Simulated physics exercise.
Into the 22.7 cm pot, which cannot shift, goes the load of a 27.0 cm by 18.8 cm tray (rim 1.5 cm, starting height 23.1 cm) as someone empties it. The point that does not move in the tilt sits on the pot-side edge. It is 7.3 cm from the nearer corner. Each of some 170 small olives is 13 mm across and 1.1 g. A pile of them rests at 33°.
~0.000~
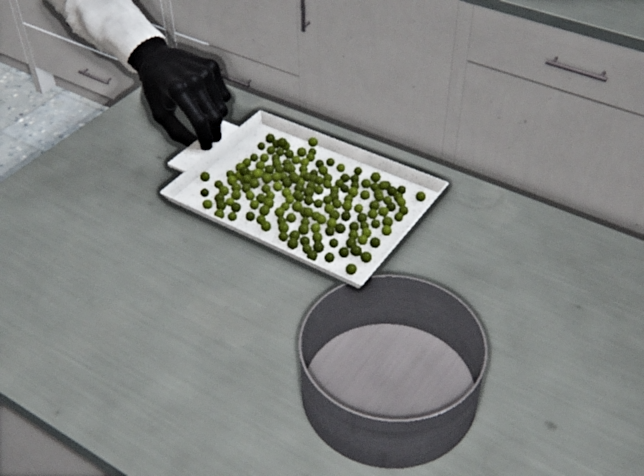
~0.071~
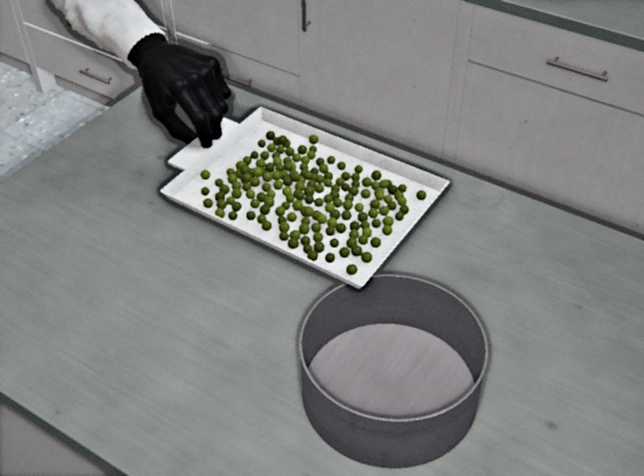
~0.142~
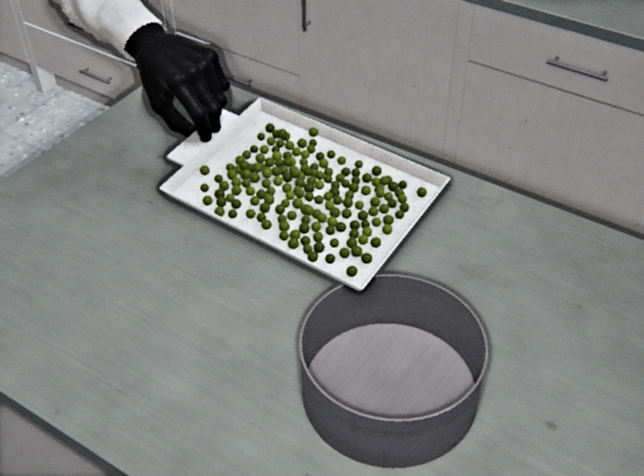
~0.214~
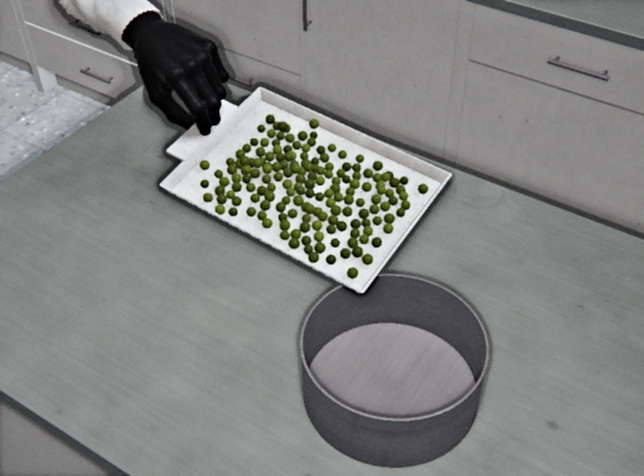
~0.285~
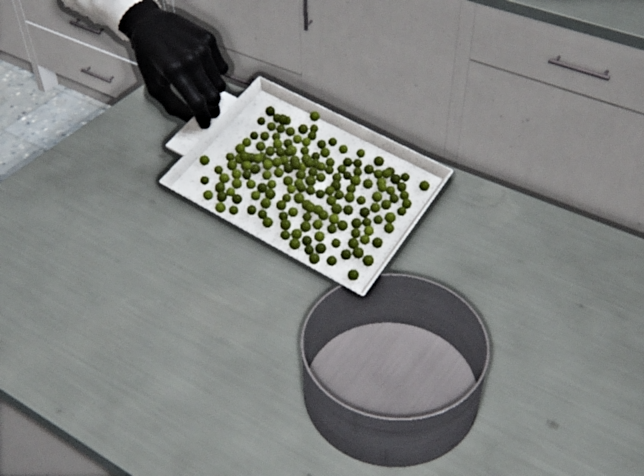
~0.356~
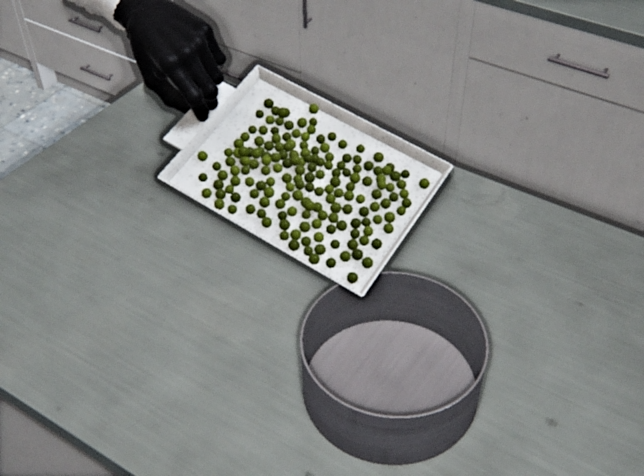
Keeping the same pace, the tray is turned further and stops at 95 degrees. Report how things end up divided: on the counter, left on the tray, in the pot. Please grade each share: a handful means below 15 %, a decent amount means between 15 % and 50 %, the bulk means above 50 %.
Counter: A decent amount, tray: A handful, pot: The bulk.
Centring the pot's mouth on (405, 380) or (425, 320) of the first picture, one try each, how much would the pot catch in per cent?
Roughly 70 per cent, then 30 per cent.
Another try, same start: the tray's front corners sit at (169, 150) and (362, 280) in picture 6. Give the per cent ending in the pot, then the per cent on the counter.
You'd end with pot at 95 and counter at 5.
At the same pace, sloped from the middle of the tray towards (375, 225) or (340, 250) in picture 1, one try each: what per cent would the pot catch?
Roughly 75 % for the first direction, roughly 95 % for the second.
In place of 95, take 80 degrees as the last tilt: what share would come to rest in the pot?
Roughly 75 percent.
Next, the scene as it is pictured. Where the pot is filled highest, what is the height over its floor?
It gets to about 2.5 cm.
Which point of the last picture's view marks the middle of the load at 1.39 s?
Approximately (330, 329) in the final picture.
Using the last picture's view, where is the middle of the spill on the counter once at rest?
Roughly at pixel (266, 437) in the last view.
Then, at 0.98 s, tilt 54 degrees; the tray holds 95 %, the pot 0 %.
After 1.39 s, tilt 78 degrees; the tray holds 35 %, the pot 30 %.
After 1.88 s, tilt 95 degrees; the tray holds 0 %, the pot 75 %.
At rest (2.4 s), counter 25 %, tray 0 %, pot 75 %.
